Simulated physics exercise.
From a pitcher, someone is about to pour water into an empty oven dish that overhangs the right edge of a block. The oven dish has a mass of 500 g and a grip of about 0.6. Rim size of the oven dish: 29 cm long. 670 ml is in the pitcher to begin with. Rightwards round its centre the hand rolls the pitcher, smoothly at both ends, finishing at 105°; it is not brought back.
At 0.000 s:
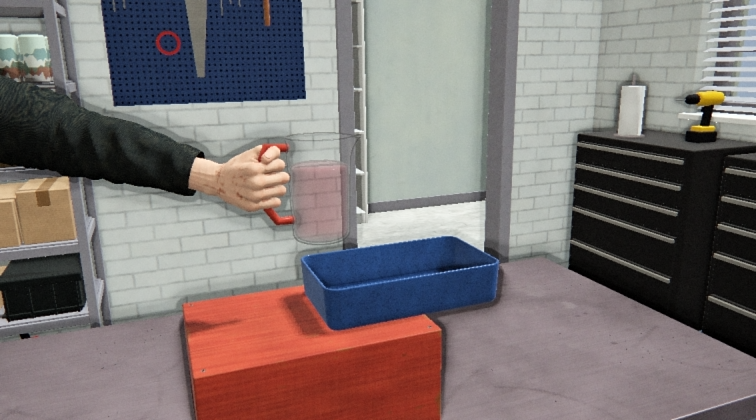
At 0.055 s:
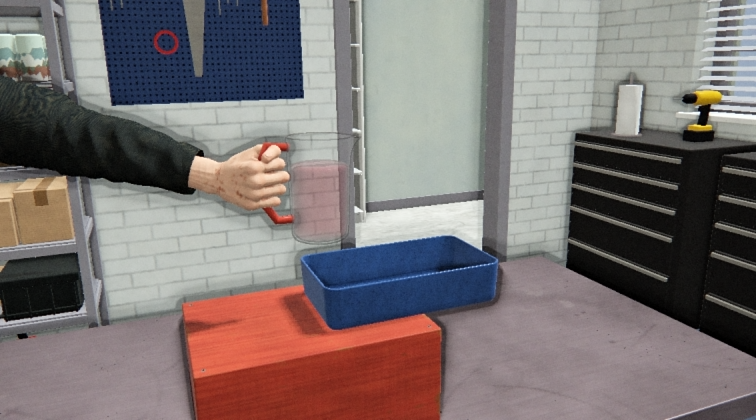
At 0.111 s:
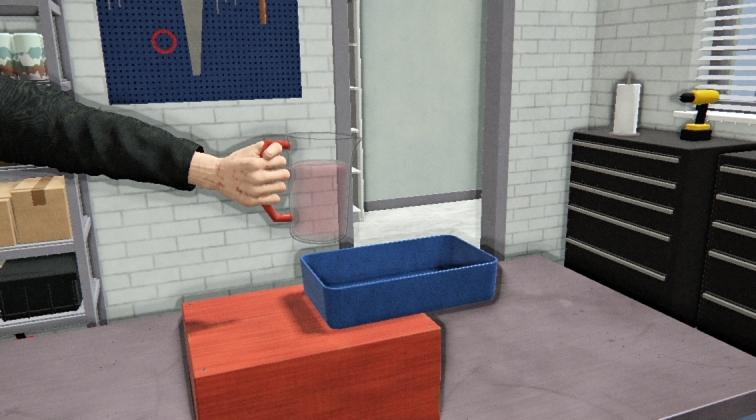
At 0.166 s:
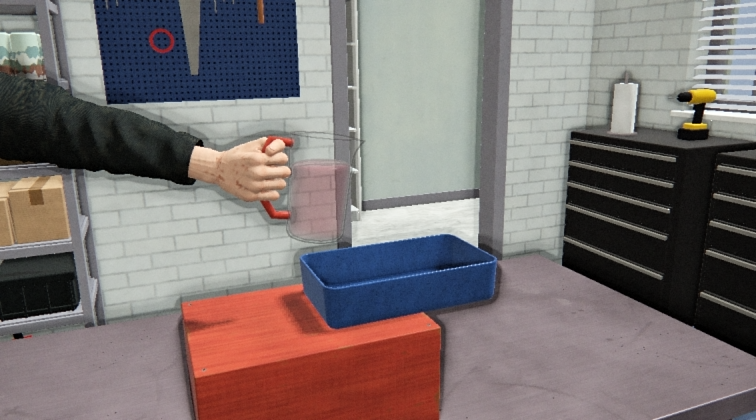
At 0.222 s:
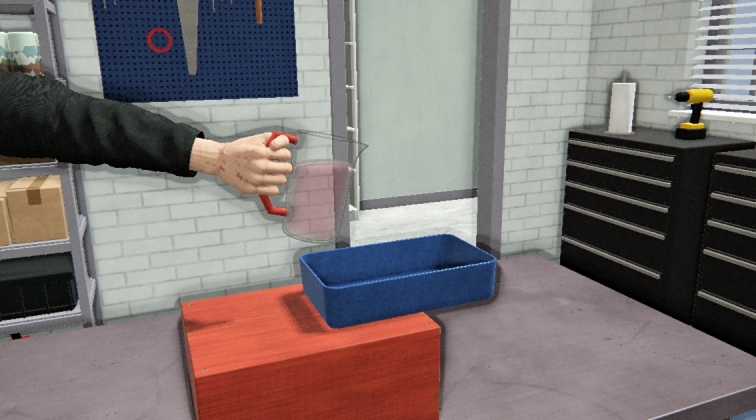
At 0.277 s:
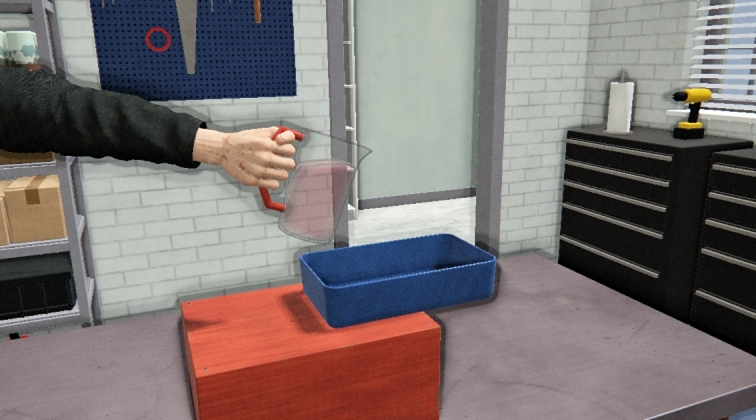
A hand in a dark sleeve reaches in from the left, holding a clear, red-handled pitcher of pinkish liquid in a workshop seen from slightly above a grey tabletop. Below it, a blue oven dish overhangs the right edge of a red block, with a pegboard, shelves and black drawers behind. The hand smoothly rolls the pitcher rightwards while the view drifts slightly.
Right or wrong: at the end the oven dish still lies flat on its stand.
Wrong, it has tipped.
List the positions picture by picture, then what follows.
Tilt 0°; pouring edge (361, 135); surface from (289, 167) to (346, 163); the oven dish's rim runs from (312, 274) to (476, 249); the block's edge is at (438, 331), in the first picture.
Tilt 1°; pouring edge (361, 135); surface from (289, 166) to (346, 162), in the second picture.
Tilt 3°; pouring edge (362, 137); surface from (290, 166) to (346, 162), in the third picture.
Tilt 7°; pouring edge (365, 140); surface from (290, 166) to (348, 162), in the fourth picture.
Tilt 13°; pouring edge (368, 144); surface from (292, 169) to (350, 162), in the fifth picture.
Tilt 19°; pouring edge (372, 150); surface from (290, 178) to (353, 163), in the sixth picture.
After 0.64 s the tilt is 76° and 89 per cent is still to pour; the oven dish lies level with 1 per cent in it.
After 0.90 s the tilt is 103° and 39 per cent is still to pour; the oven dish lies level with 39 per cent in it.
After 1.18 s the tilt is 105° and 5 per cent is still to pour; the oven dish leans 22° with 82 per cent in it.
After 1.48 s the tilt is 105° and 0 per cent is still to pour; the oven dish leans 94° with 8 per cent in it.
In the end the oven dish leans 180° with 0 per cent in it.
